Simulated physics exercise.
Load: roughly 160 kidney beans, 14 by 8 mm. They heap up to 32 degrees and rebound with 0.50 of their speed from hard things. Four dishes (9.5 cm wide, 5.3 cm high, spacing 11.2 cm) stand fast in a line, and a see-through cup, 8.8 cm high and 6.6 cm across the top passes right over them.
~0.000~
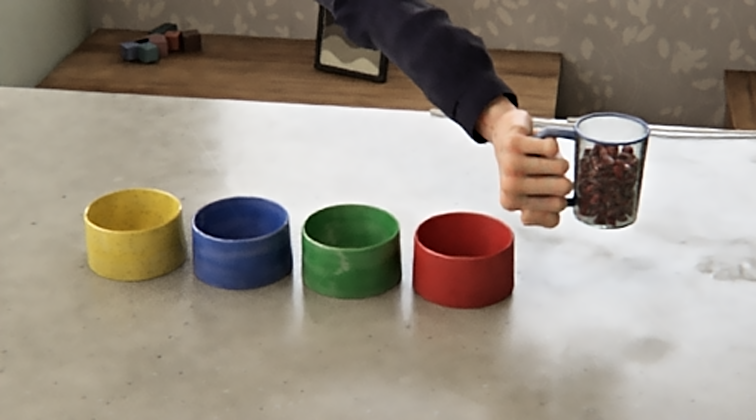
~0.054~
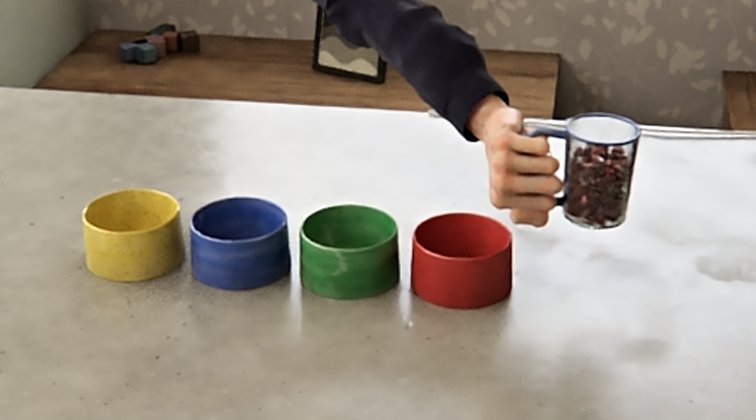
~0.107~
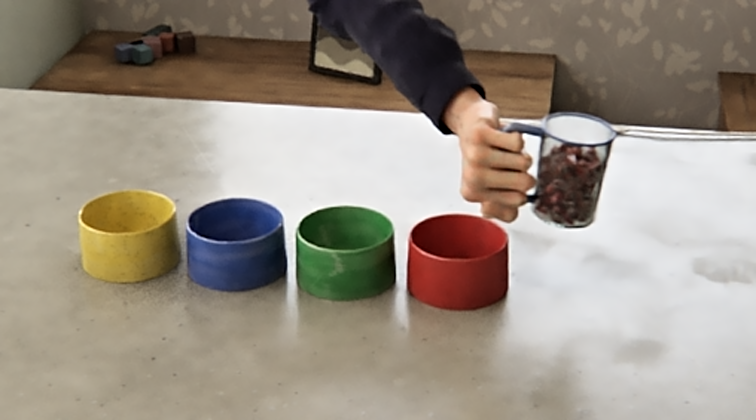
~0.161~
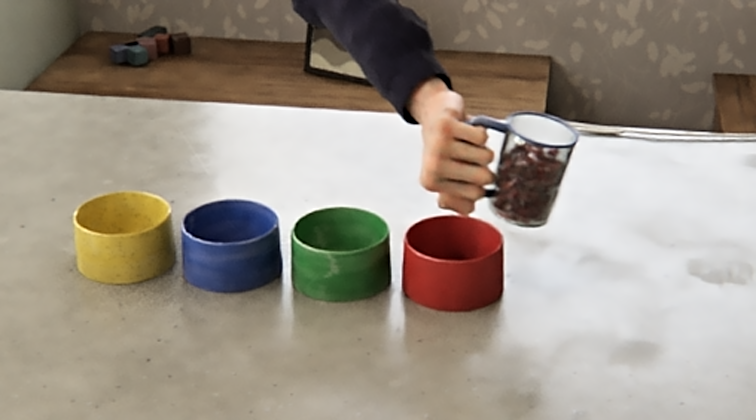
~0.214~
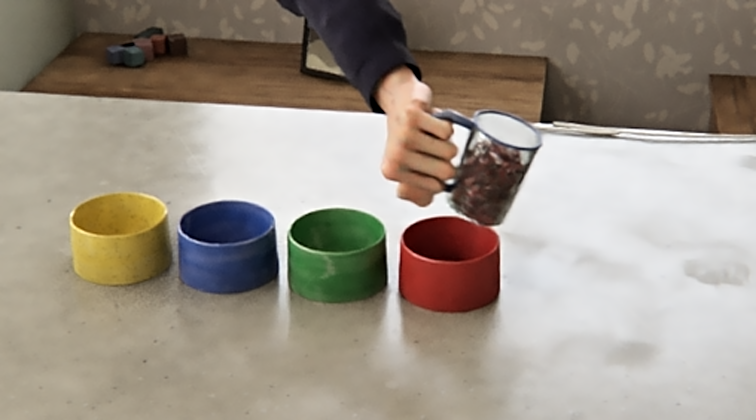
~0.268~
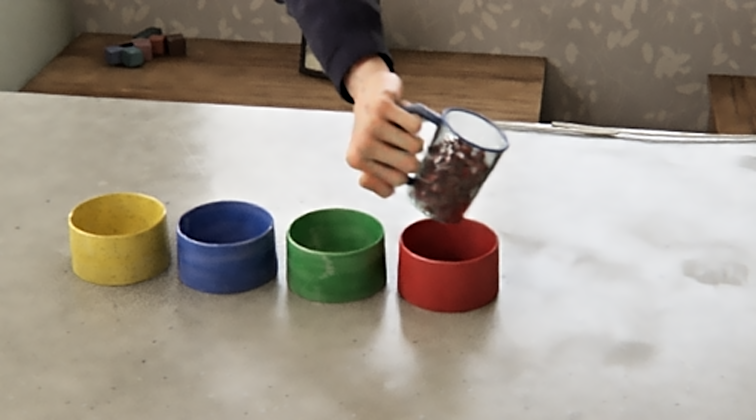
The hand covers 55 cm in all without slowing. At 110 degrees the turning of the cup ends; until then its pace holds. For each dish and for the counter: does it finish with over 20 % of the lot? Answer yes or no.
Red no, blue no, green no, yellow yes, counter no.
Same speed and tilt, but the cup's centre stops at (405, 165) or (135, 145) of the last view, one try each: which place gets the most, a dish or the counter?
The winner: Red; blue.
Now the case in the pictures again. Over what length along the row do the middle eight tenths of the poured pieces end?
About 5 cm.
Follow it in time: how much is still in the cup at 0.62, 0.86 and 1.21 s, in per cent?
About 100, 100, 75.
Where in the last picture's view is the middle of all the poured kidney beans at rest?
At about (114, 245).
Then, at 0.62 s, tilt 66 degrees; cup holds 100 %.
After 0.86 s, tilt 94 degrees; cup holds 100 %.
After 1.21 s, tilt 110 degrees; cup holds 75 %, yellow 20 %.
In the end, at 2.5 s, red 0 %, blue 0 %, green 0 %, yellow 100 %, counter 0 %.
